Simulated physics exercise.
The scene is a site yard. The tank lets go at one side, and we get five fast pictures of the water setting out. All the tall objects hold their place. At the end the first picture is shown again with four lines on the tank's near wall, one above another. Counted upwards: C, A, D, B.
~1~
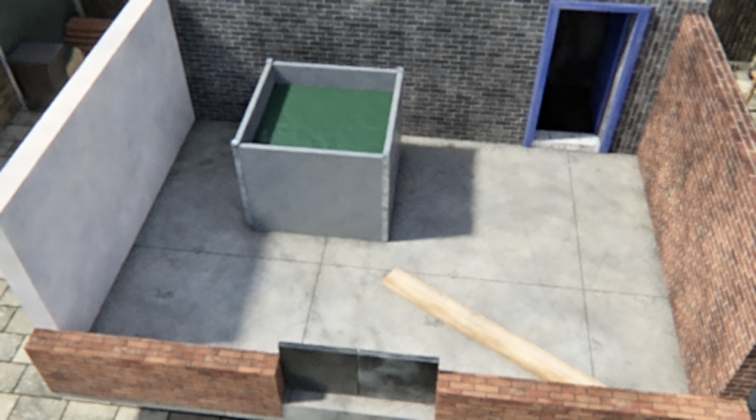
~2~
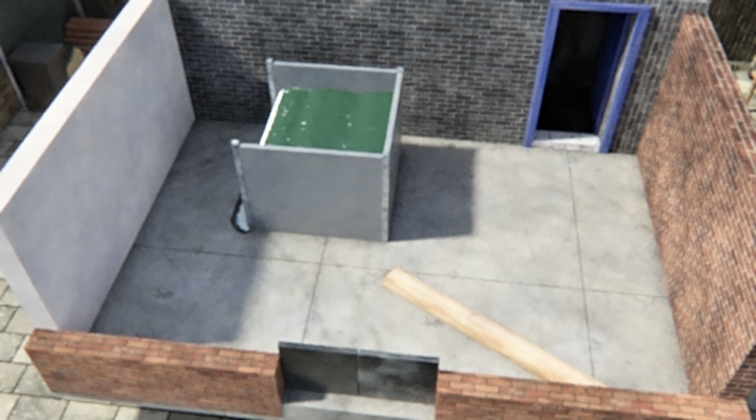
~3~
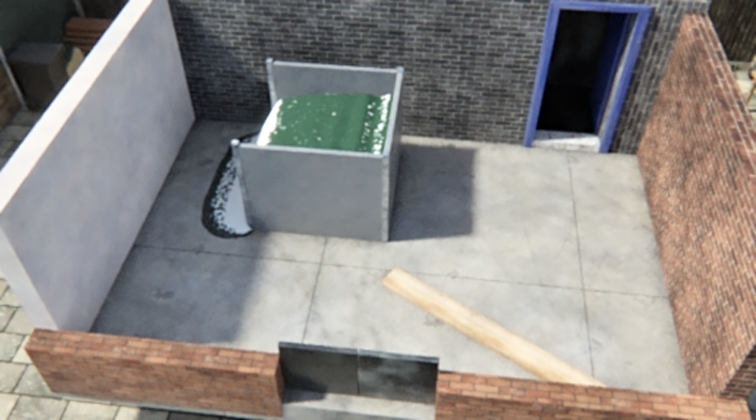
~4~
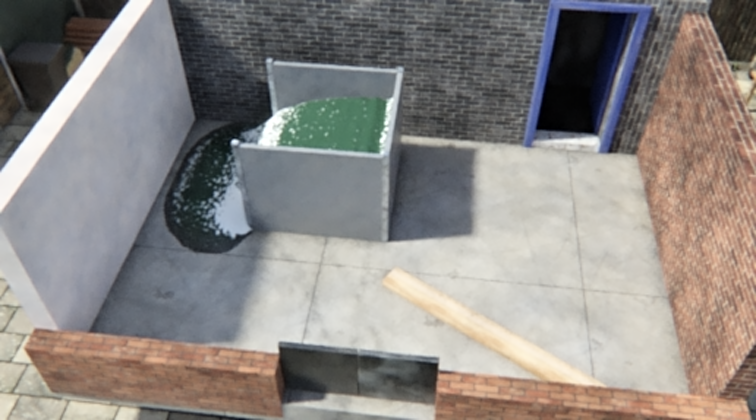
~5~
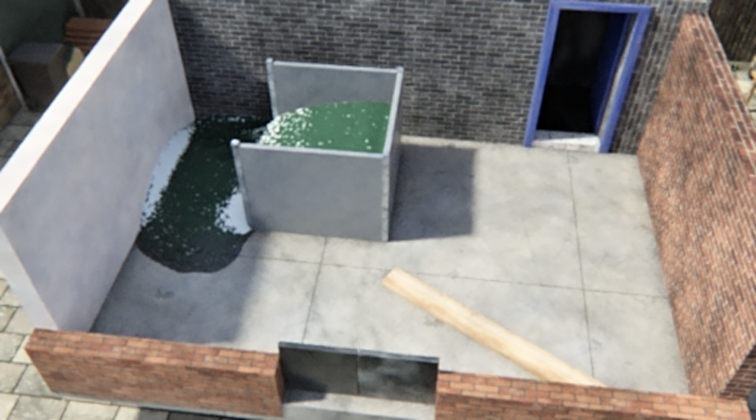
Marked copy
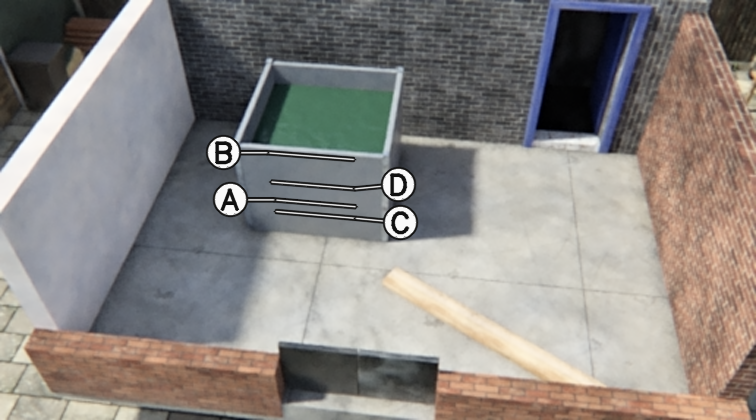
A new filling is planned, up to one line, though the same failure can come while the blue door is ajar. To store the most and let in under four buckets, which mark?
D will do.
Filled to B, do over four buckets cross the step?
Yes, that goes wrong.
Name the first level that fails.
B it is.
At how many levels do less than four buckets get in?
Three.
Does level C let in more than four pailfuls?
No.
In white, A at (314, 203); B at (310, 156); C at (315, 214); D at (313, 185); from the bottom up C, A, D, B.
With A, nothing gets over.
With B, about 10 bucketfuls get in.
With C, nothing gets over.
With D, a splash gets over, under a bucket.
